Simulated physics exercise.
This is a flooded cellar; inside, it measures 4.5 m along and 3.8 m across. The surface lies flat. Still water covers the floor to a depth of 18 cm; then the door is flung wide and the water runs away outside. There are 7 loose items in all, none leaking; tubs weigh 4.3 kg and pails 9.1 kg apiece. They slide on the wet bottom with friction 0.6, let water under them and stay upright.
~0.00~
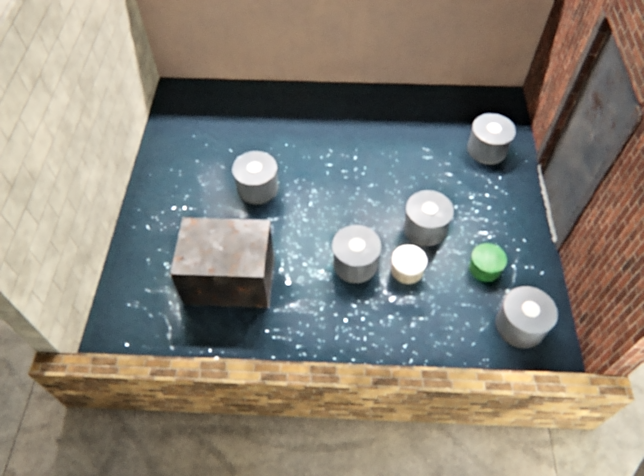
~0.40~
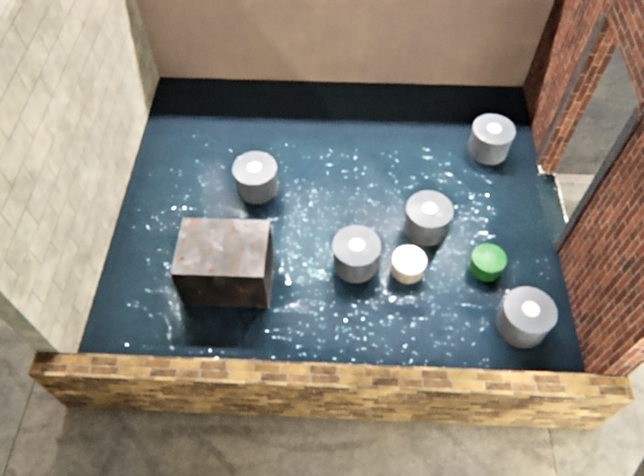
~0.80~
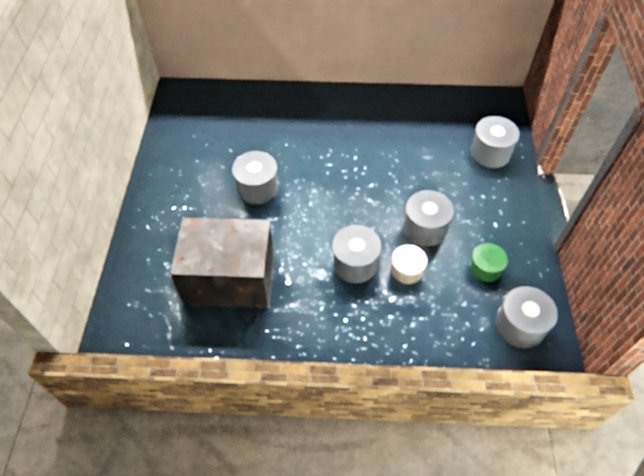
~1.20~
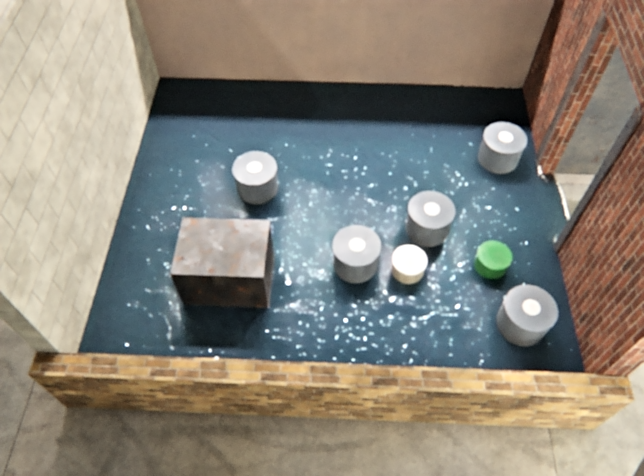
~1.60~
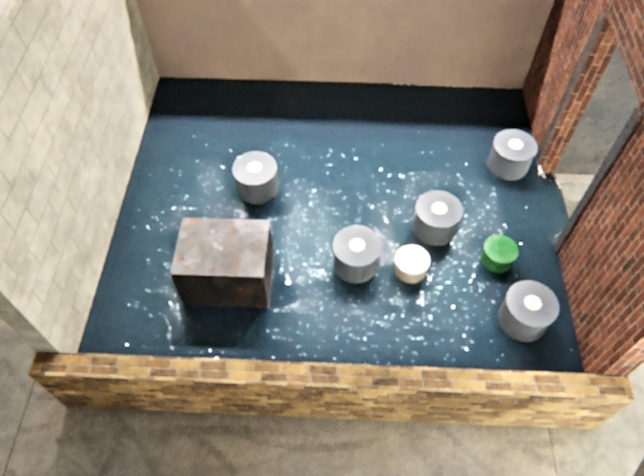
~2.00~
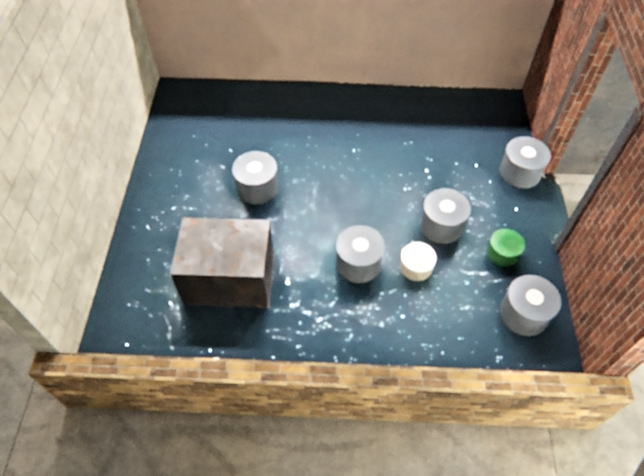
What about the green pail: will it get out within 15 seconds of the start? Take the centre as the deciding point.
It ends up outside.
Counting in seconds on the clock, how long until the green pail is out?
4.0 s.
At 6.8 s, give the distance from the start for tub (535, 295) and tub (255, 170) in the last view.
In turn they sit 80 cm and 50 cm away.
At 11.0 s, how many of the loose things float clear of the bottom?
The number is 2.
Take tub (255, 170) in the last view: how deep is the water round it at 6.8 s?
About 14 cm.
After 3.0 s the green pail is near (529, 230), 0.6 m from its start, afloat; 1 of 7 are out; 6 afloat.
After 6.8 s the green pail has gone out; 3 of 7 are out; 4 afloat.
After 11.0 s the green pail has gone out; 5 of 7 are out; 2 afloat.
After 15.0 s the green pail has gone out; 6 of 7 are out; 1 afloat.
